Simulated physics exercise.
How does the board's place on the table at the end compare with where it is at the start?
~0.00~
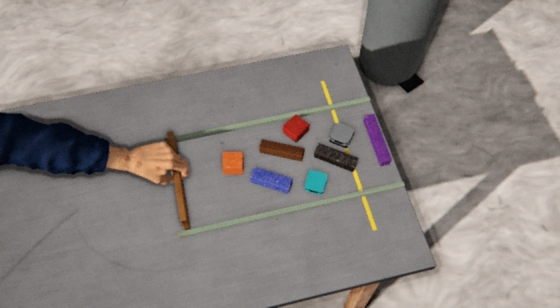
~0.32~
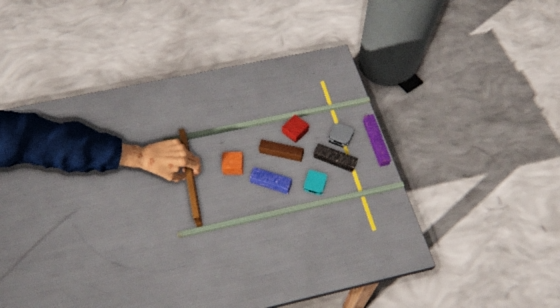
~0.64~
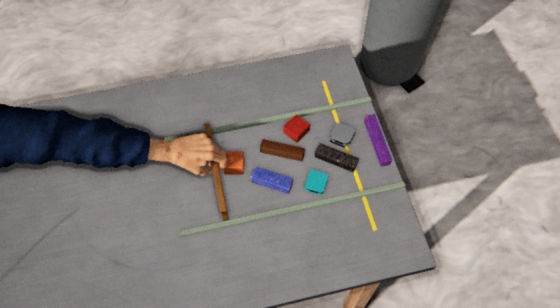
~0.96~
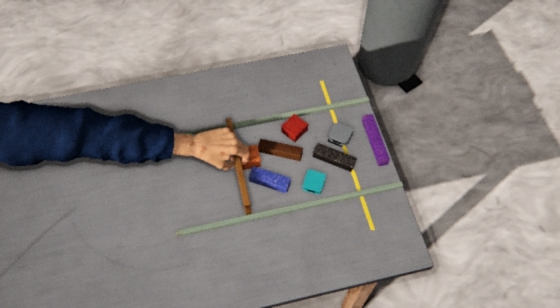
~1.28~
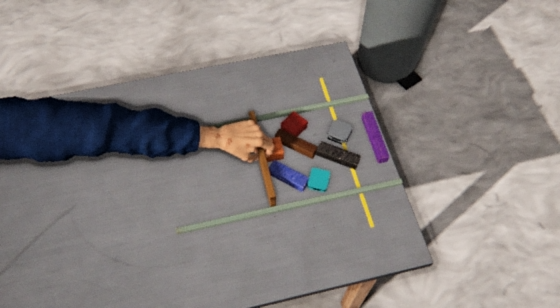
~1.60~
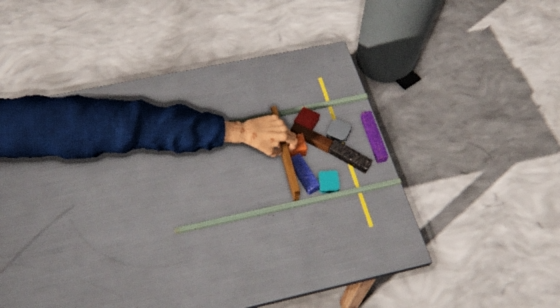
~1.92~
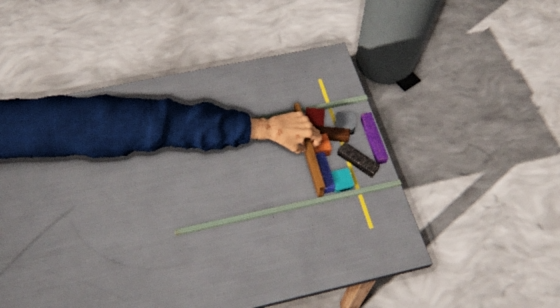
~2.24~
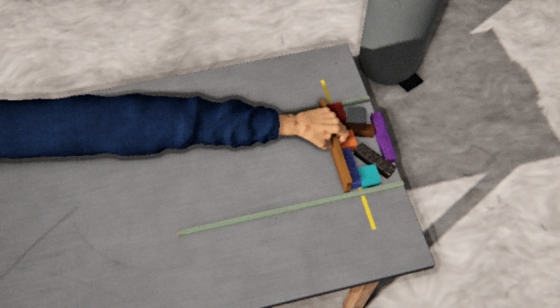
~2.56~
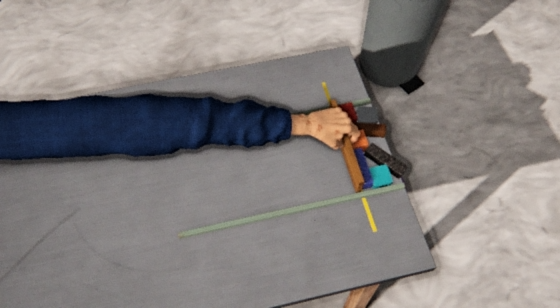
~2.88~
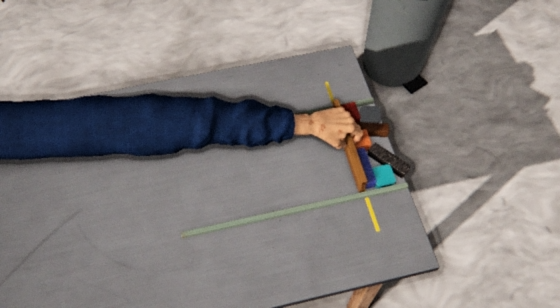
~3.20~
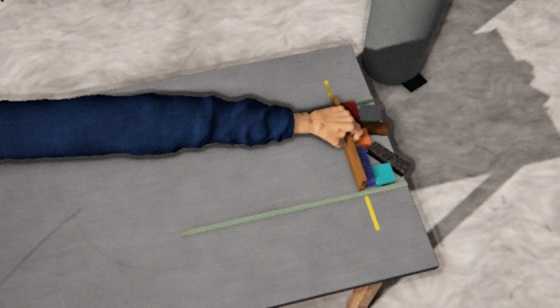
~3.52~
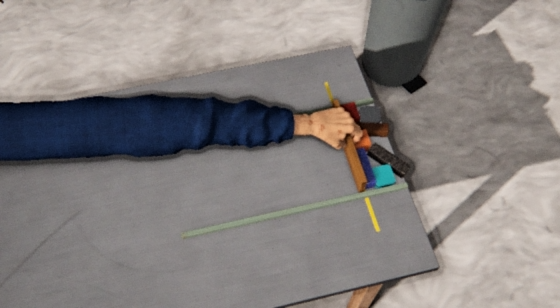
At the start the board stands to the left of all the blocks, well away from the yellow tape. By the end it is much farther right, beside the tape near the table's right edge.
